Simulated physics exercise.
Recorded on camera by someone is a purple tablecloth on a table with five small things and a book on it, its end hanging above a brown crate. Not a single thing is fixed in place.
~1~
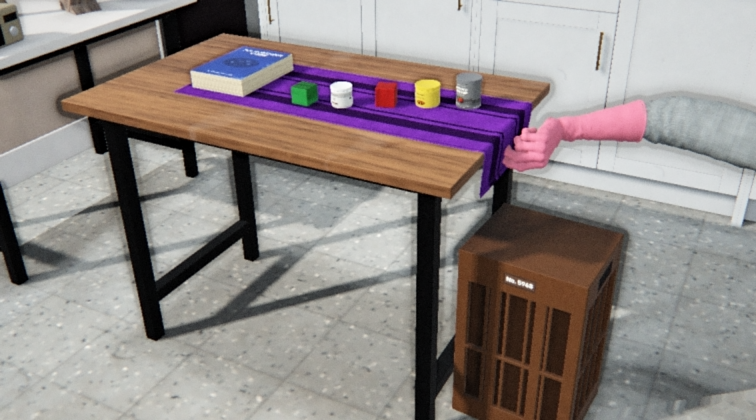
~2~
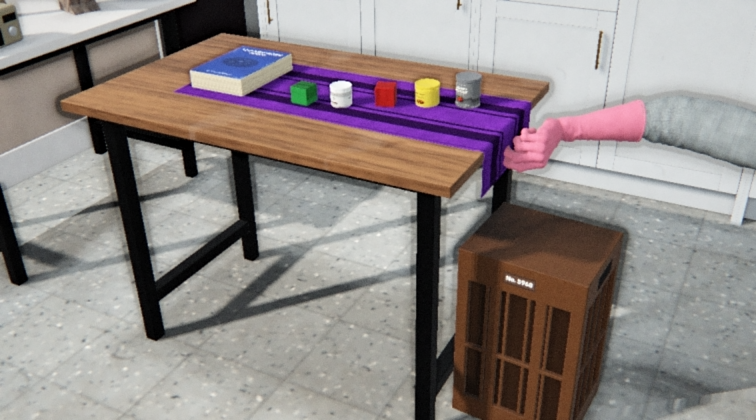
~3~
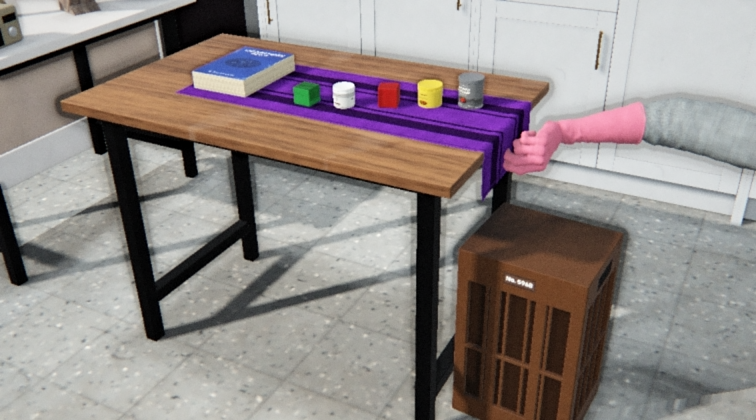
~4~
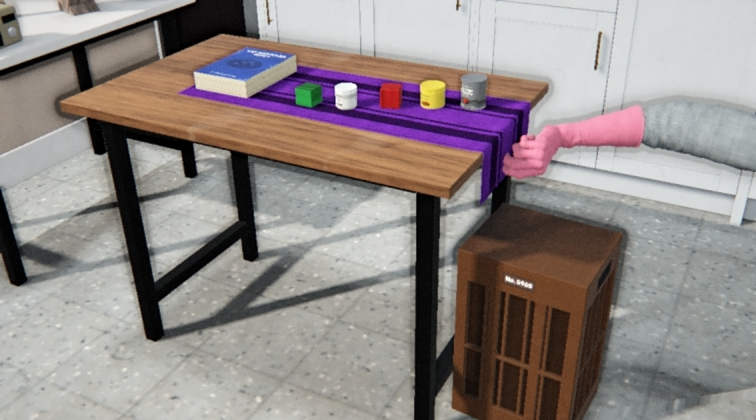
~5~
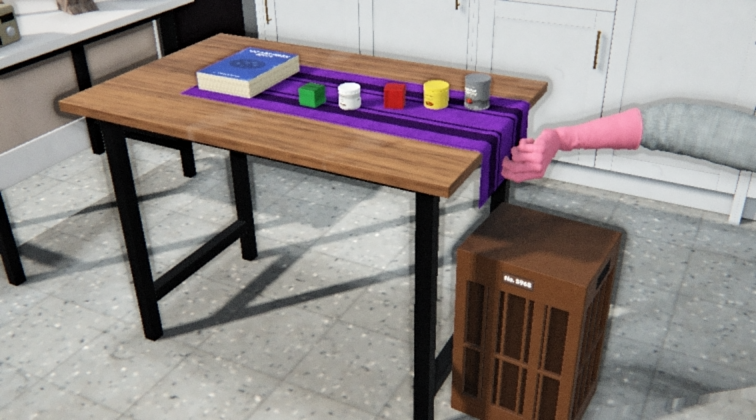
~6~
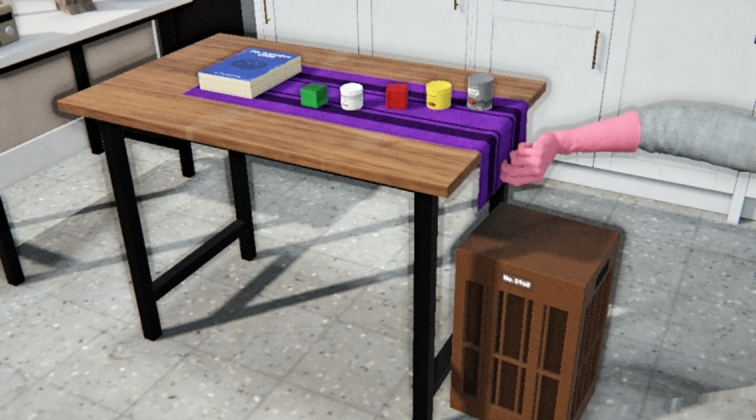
On a table, a pink-gloved hand draws a purple cloth, book and small items slightly right.
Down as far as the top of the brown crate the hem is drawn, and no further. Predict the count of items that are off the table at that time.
Just one falls.
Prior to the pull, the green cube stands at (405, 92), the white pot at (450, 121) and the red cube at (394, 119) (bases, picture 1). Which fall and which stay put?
The green cube holds on, the white pot comes down, the red cube survives.
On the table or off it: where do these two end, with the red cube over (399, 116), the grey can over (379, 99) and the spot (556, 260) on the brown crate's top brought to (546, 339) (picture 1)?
The red cube? Lost. The grey can? Lost.
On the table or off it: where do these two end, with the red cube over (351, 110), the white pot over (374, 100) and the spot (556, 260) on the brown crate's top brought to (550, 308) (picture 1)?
Red cube: Safe; white pot: Safe.
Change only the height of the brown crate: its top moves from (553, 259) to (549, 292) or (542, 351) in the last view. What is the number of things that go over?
Counts: 2, 4.
A little later, hem near (502, 204); all still up.
Next, hem on the crate; grey can gone.
When it is over, hem on the crate; grey can gone. The table loses one.
